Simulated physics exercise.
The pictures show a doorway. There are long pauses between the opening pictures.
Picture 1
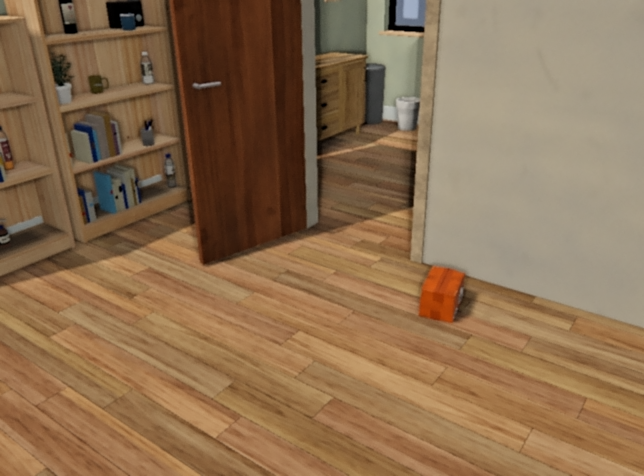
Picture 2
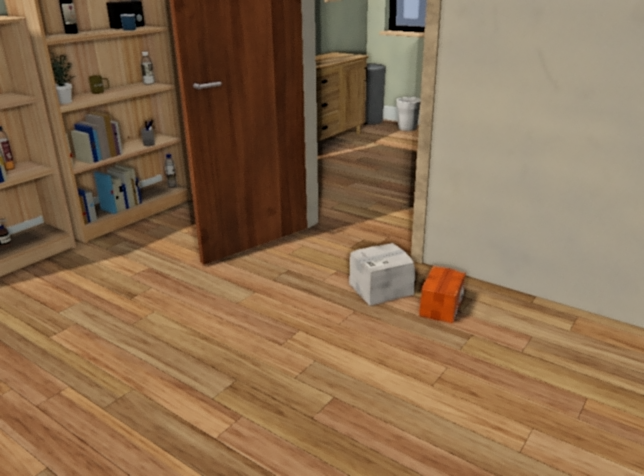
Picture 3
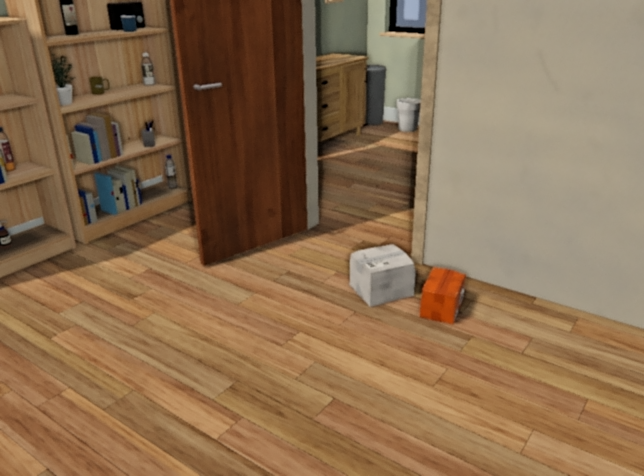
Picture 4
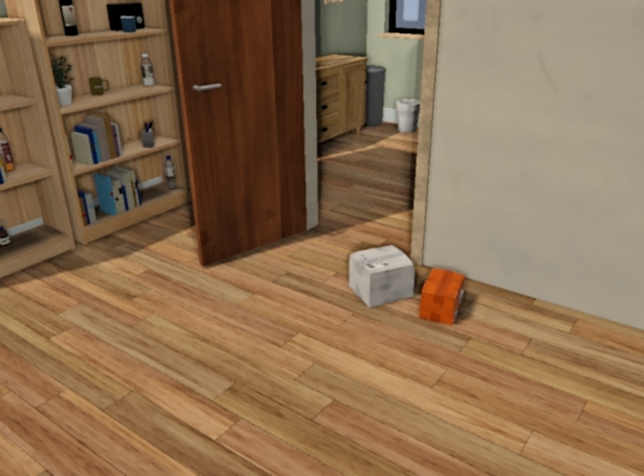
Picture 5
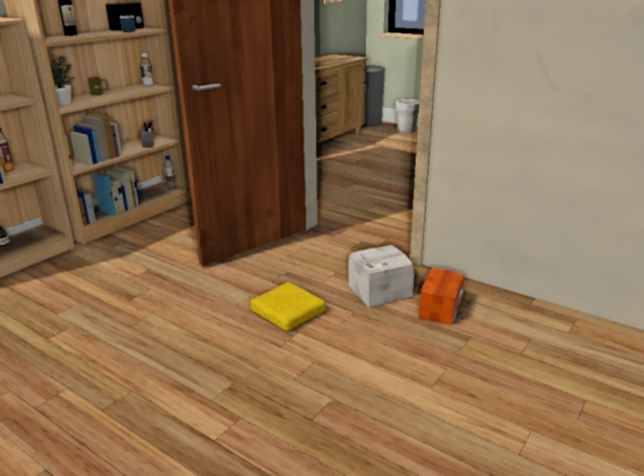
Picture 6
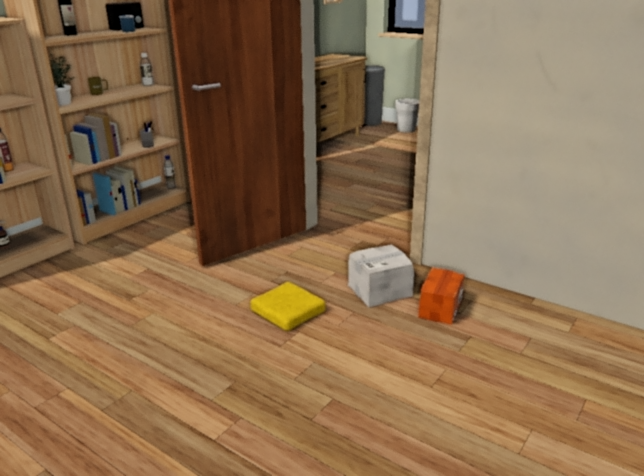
At first, a small orange parcel sits alone on the wooden floor beside a wide-open brown door and its doorway. Then a white box appears just left of the parcel, and later a flat yellow cushion appears farther left, while the door and everything else stay still.
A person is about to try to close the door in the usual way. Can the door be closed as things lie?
Outcome: The door shuts.
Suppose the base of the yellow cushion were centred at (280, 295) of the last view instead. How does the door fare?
Then it shuts.
Then, 1.40 s past the last view, door at 62°.
Then, 2.30 s past the last view, door at 27°; white box displaced a little.
Finally, door at 0°; moved from the start, white box; the other 2 still in place. Final places as the last picture's camera would see them, yellow cushion near (288, 305).
